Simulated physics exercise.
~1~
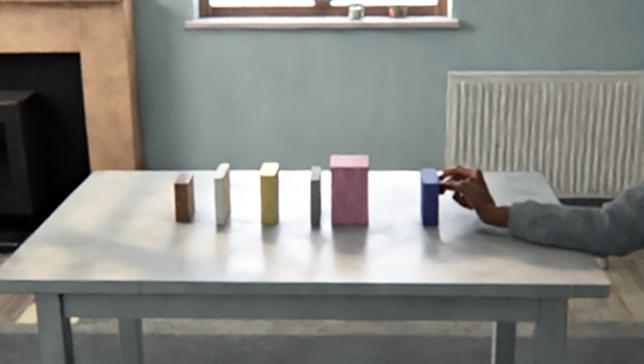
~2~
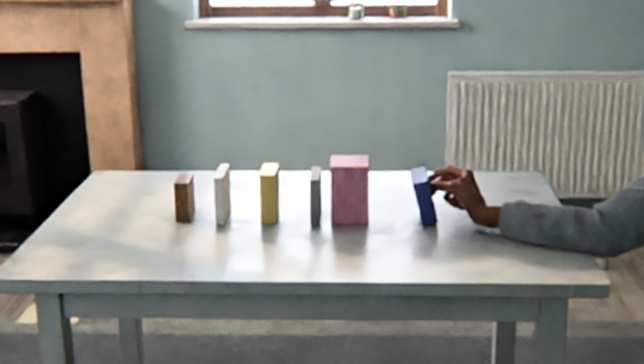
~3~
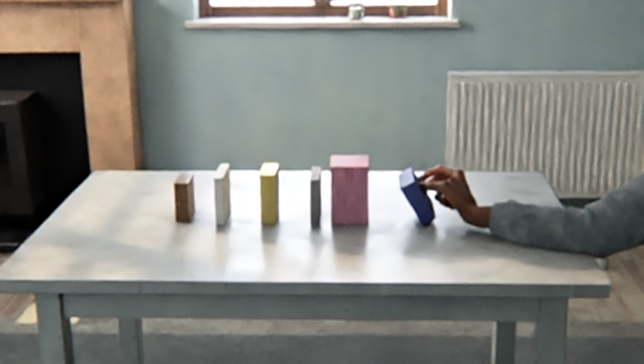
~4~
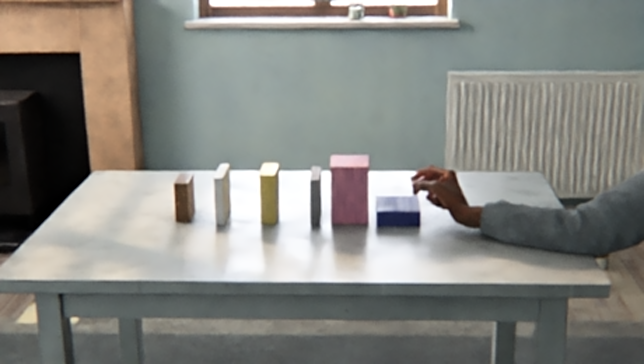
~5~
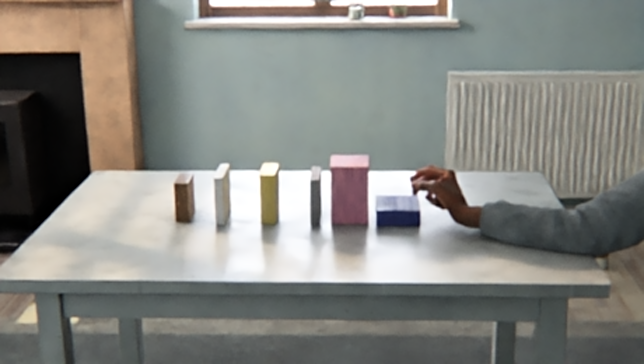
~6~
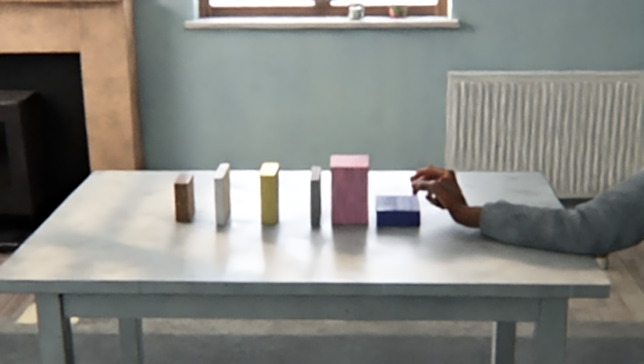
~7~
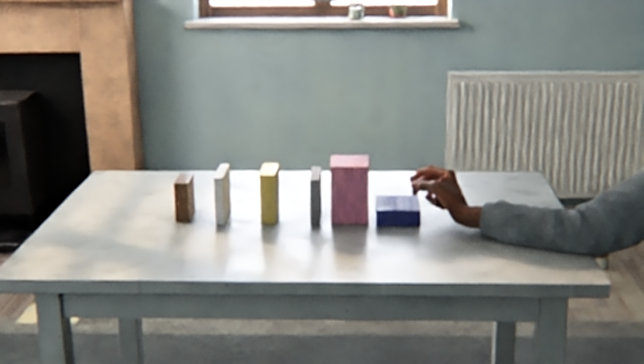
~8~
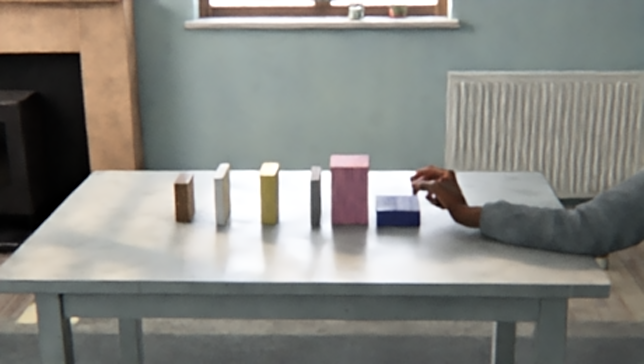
A blue block stands on end at the right of a row on a pale grey table, seen from the front in a room with blue-green walls, a radiator and a dark fireplace. To its left stand a large pink block, a thin grey one, a yellow one, a white one and a small brown one. A hand in a grey sleeve reaches in from the right and tips the blue block leftward. It leans further, then drops onto its side just short of the pink block. The hand stays beside it, and the other blocks, white included, remain standing.
